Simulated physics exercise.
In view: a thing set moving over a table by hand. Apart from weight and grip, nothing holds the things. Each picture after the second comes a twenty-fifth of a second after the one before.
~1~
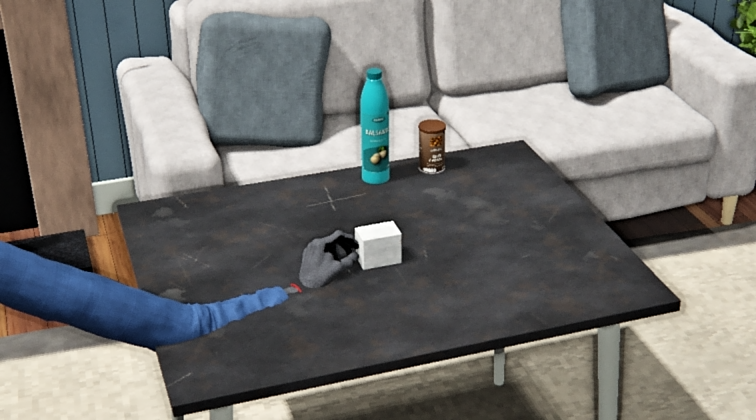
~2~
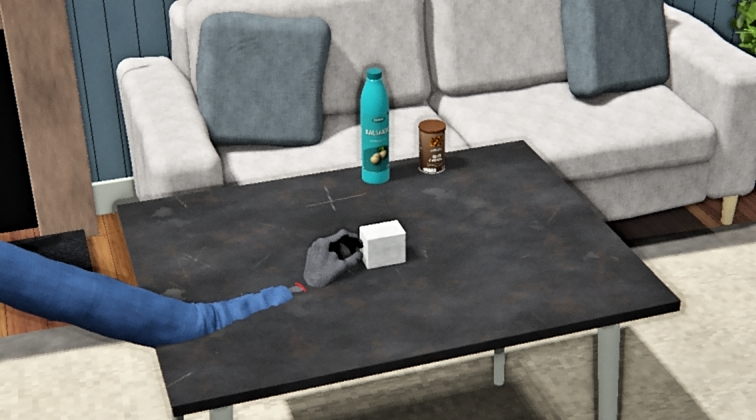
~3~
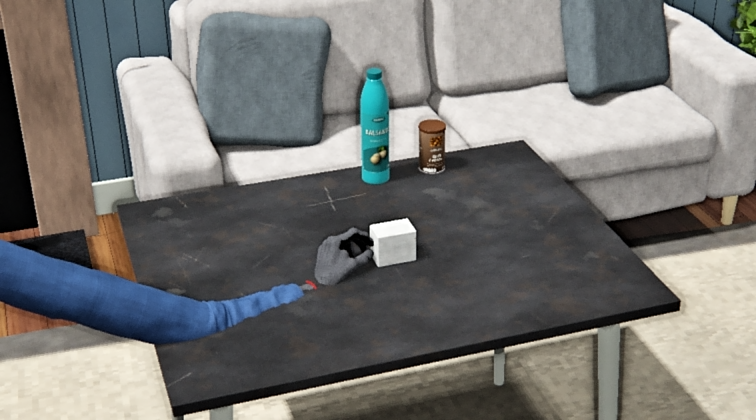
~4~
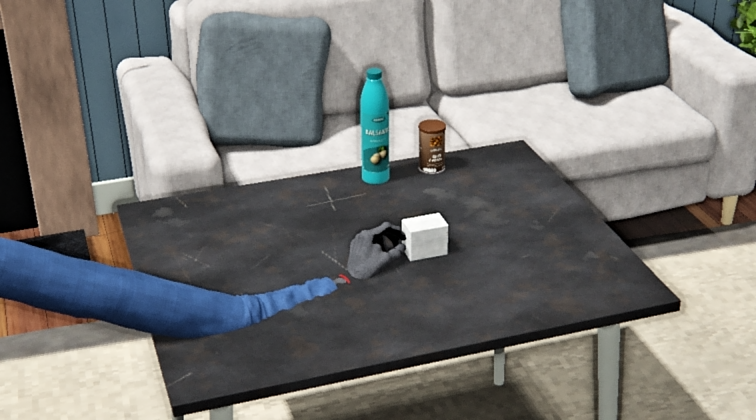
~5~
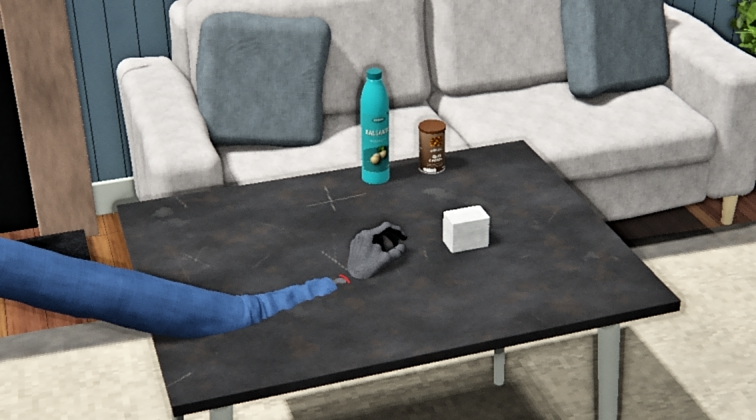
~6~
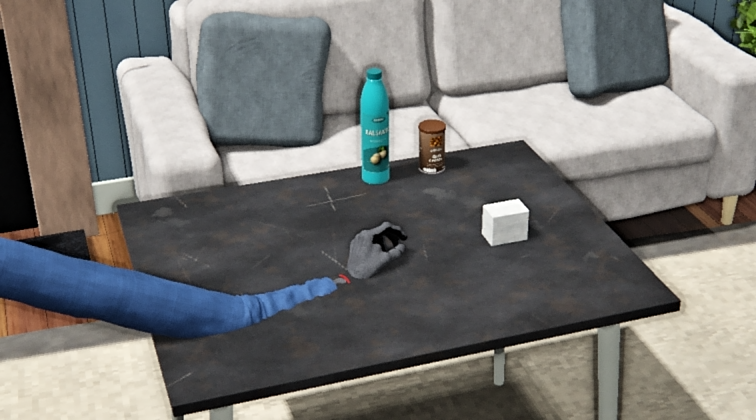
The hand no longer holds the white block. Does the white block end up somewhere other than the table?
Yes, it ends up off the table.
Then, 0.20 s later than the last frame, white block now off the table.
Then, 0.40 s later than the last frame, things are still on the move.
Then, 0.60 s later than the last frame, as before.
When it is over, off the table, white block.
